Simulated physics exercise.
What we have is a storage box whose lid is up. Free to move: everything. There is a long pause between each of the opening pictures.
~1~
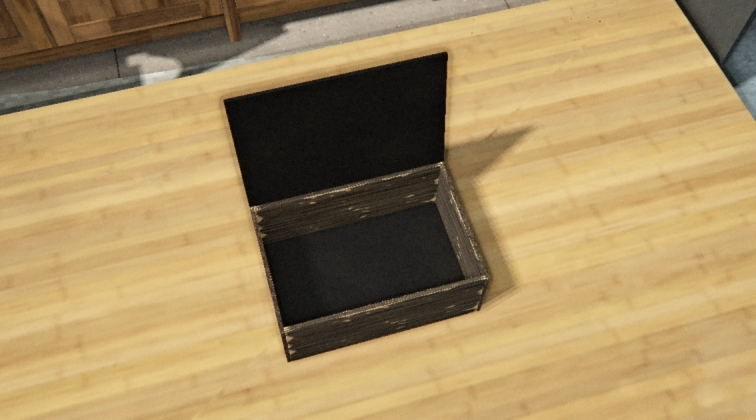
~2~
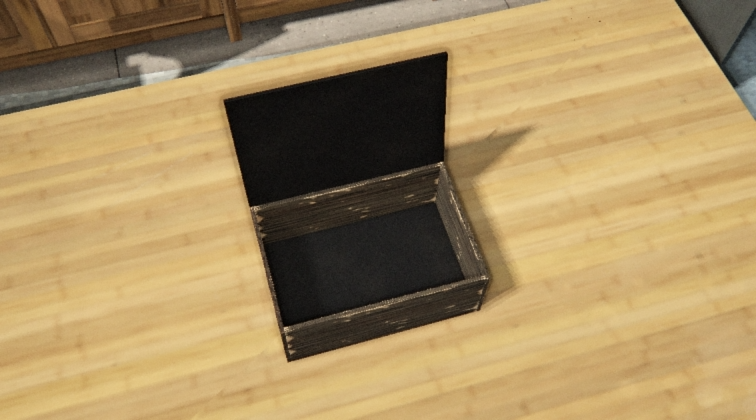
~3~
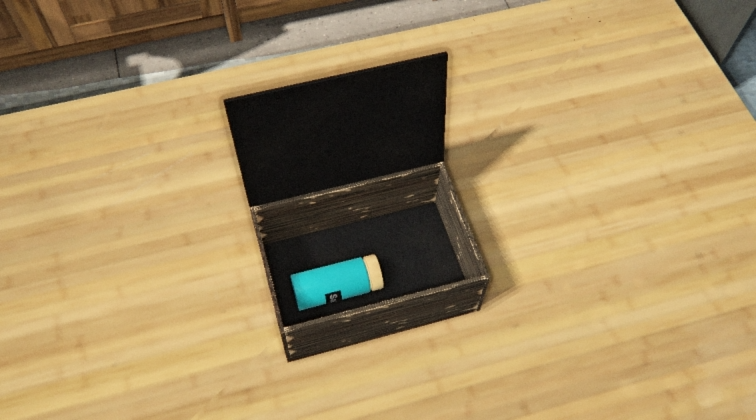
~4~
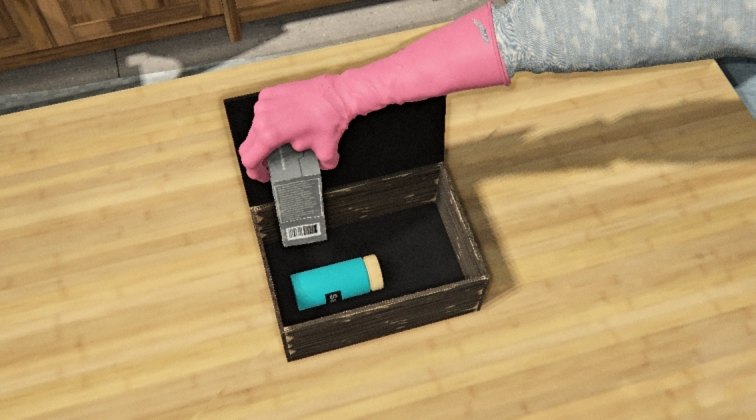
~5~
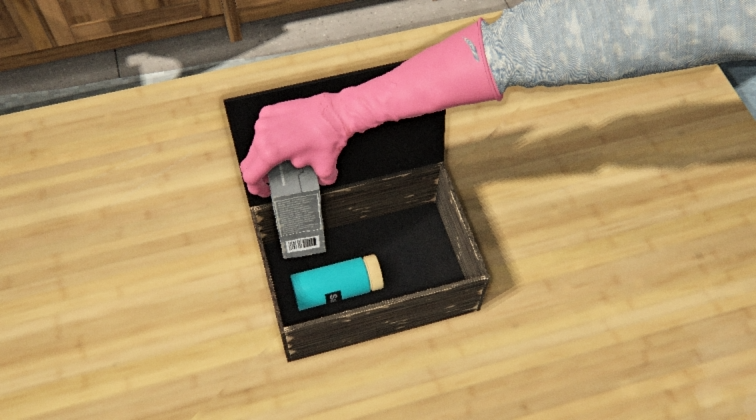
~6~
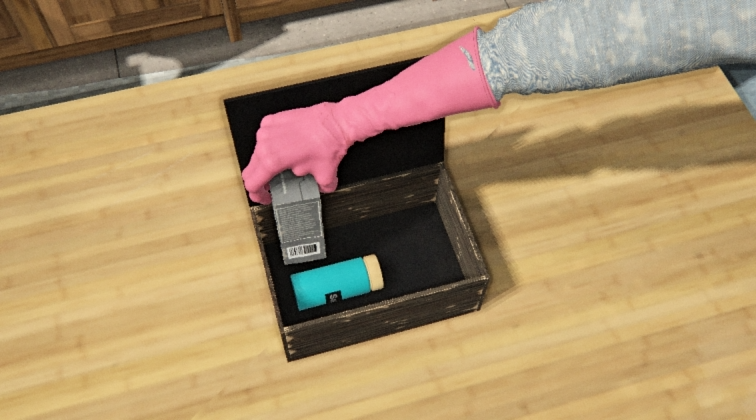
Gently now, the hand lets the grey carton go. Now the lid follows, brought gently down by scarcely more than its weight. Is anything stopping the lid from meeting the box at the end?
Yes, the lid is kept from closing.
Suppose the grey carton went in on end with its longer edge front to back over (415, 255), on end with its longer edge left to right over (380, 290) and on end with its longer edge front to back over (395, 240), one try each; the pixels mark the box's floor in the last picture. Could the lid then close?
In case one it remains open, in case two it remains open and in case three it remains open.
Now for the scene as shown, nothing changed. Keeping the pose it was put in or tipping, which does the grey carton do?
Result: The grey carton remains as it was set.
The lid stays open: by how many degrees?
It comes to about 80°.
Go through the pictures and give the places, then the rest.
In the first frame, the last thing is not in view yet.
In the second frame, the last thing is not in view yet.
In the third frame, the last thing is not in view yet; turquoise shaker (337, 282).
In the fourth frame, on its way; grey carton (296, 192); turquoise shaker (337, 282).
In the fifth frame, on its way; grey carton (296, 206); turquoise shaker (337, 282).
In the sixth frame, put in, still held; grey carton (297, 213); turquoise shaker (337, 282).
Then, 0.20 s after the last picture, grey carton slid about its own width near (300, 231).
Then, 1.00 s after the last picture, lid starting down; grey carton slid about its own width near (300, 233).
Then, 1.30 s after the last picture, lid 81° above the rim; grey carton slid about its own width near (300, 232).
At rest, lid 80° above the rim; moved from the start, grey carton; turquoise shaker in place. Seen from the same camera at the end, grey carton near (300, 233).
